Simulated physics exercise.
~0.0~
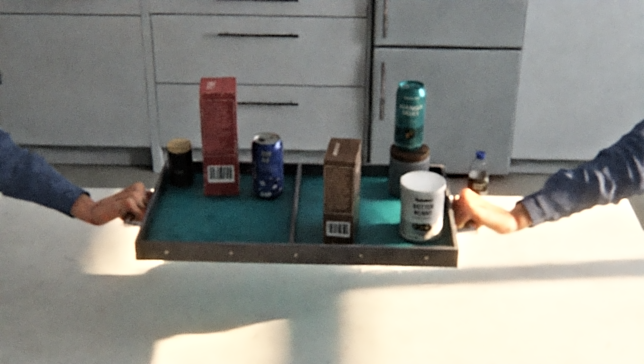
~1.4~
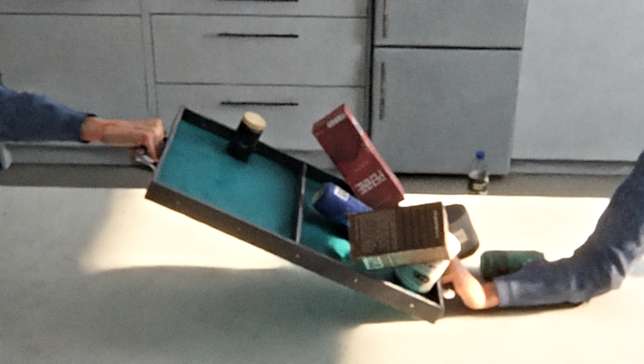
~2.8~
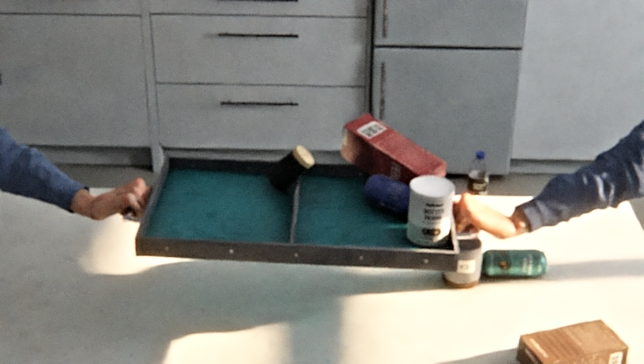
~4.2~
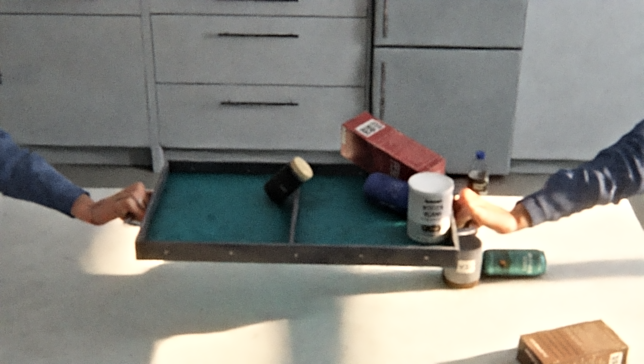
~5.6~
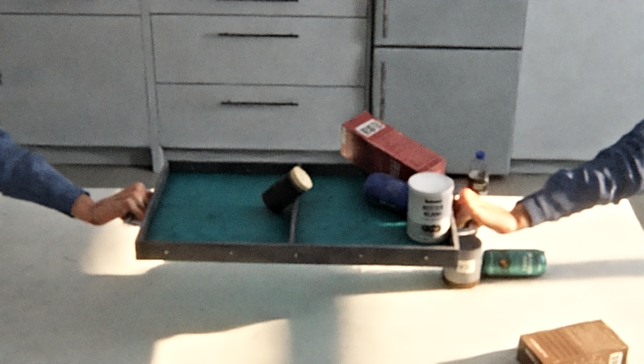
A dark-rimmed tray with a green base, divided by a cross bar, is held by two hands above a pale surface, seen from the front with grey drawers and cupboards behind. It carries a black shaker, red carton and blue can on the left, and a brown packet, white tin and turquoise can on a grey jar on the right. The hands tip it steeply down to the right, and things topple and slide. Levelled again, it keeps the white tin upright, the red carton and blue can on their sides and the shaker leaning, while the packet, turquoise can and jar rest off it.
